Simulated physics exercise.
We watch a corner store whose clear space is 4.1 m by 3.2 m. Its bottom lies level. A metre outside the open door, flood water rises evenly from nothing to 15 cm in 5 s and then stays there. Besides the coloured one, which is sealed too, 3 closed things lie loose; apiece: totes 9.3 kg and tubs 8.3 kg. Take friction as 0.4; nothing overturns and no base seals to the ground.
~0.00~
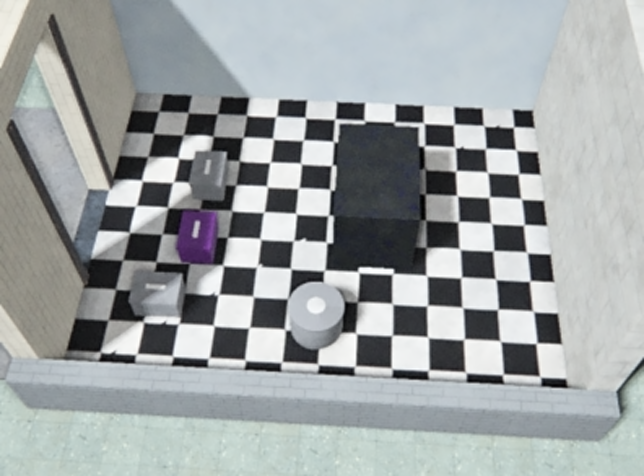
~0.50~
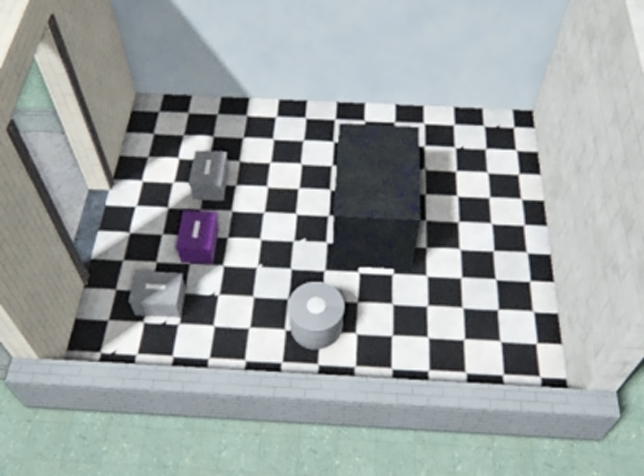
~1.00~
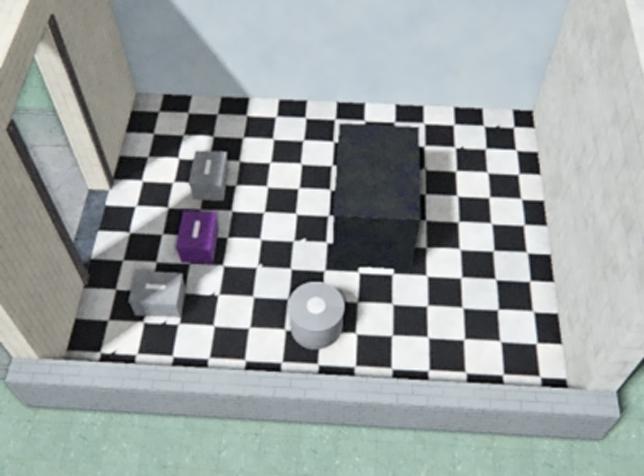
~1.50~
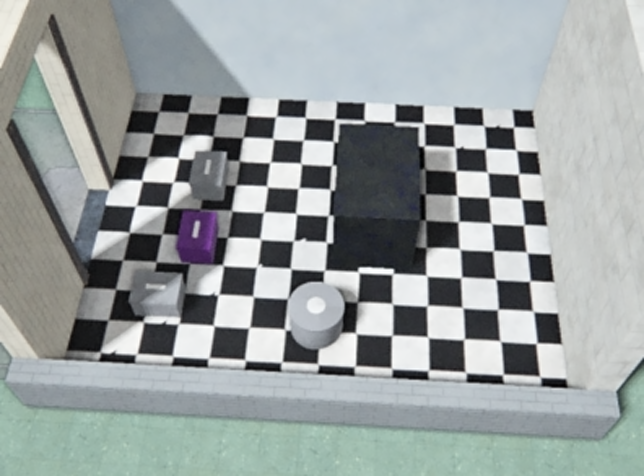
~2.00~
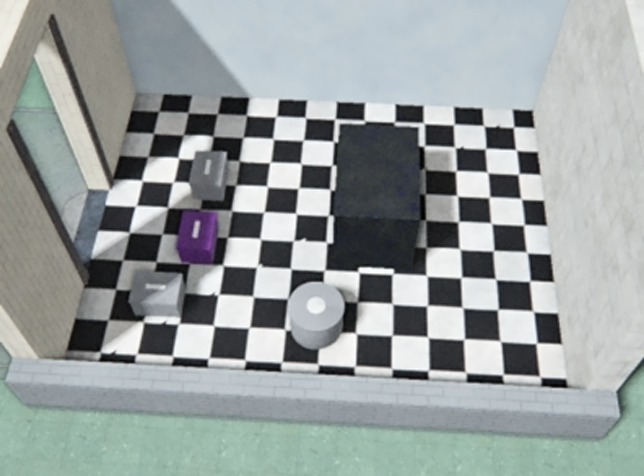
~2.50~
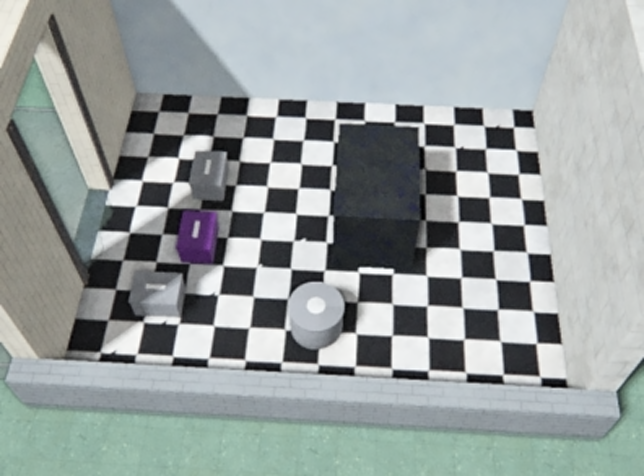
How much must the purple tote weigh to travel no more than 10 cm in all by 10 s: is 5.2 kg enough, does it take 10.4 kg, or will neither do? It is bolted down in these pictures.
Verdict: Neither load is enough.
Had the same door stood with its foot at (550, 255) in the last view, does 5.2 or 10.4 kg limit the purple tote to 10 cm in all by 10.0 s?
In that case the smaller load will do.
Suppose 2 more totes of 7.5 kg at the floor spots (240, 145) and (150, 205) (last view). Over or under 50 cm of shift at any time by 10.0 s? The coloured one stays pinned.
In that order: More, more.
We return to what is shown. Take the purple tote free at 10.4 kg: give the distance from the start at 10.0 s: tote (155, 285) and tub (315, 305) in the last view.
In turn: 10 cm, 60 cm.
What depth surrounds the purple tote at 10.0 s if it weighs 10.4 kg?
Roughly 6 cm.
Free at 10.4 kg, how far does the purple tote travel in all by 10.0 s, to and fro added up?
About 120 cm.
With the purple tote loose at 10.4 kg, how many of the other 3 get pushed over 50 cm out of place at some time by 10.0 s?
I count 1.
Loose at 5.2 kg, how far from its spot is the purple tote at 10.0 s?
Roughly 250 cm.
After 3.5 s the purple tote would be 0 cm from its start with 5.2 kg and 0 cm from its start with 10.4 kg; 2 cm of water round it then.
After 4.5 s the purple tote would be 26 cm from its start with 5.2 kg and 0 cm from its start with 10.4 kg; 5 cm of water round it then.
After 7.0 s the purple tote would be 120 cm from its start with 5.2 kg and 70 cm from its start with 10.4 kg; 6 cm of water round it then.
After 10.0 s the purple tote would be 231 cm from its start with 5.2 kg and 114 cm from its start with 10.4 kg; 6 cm of water round it then.
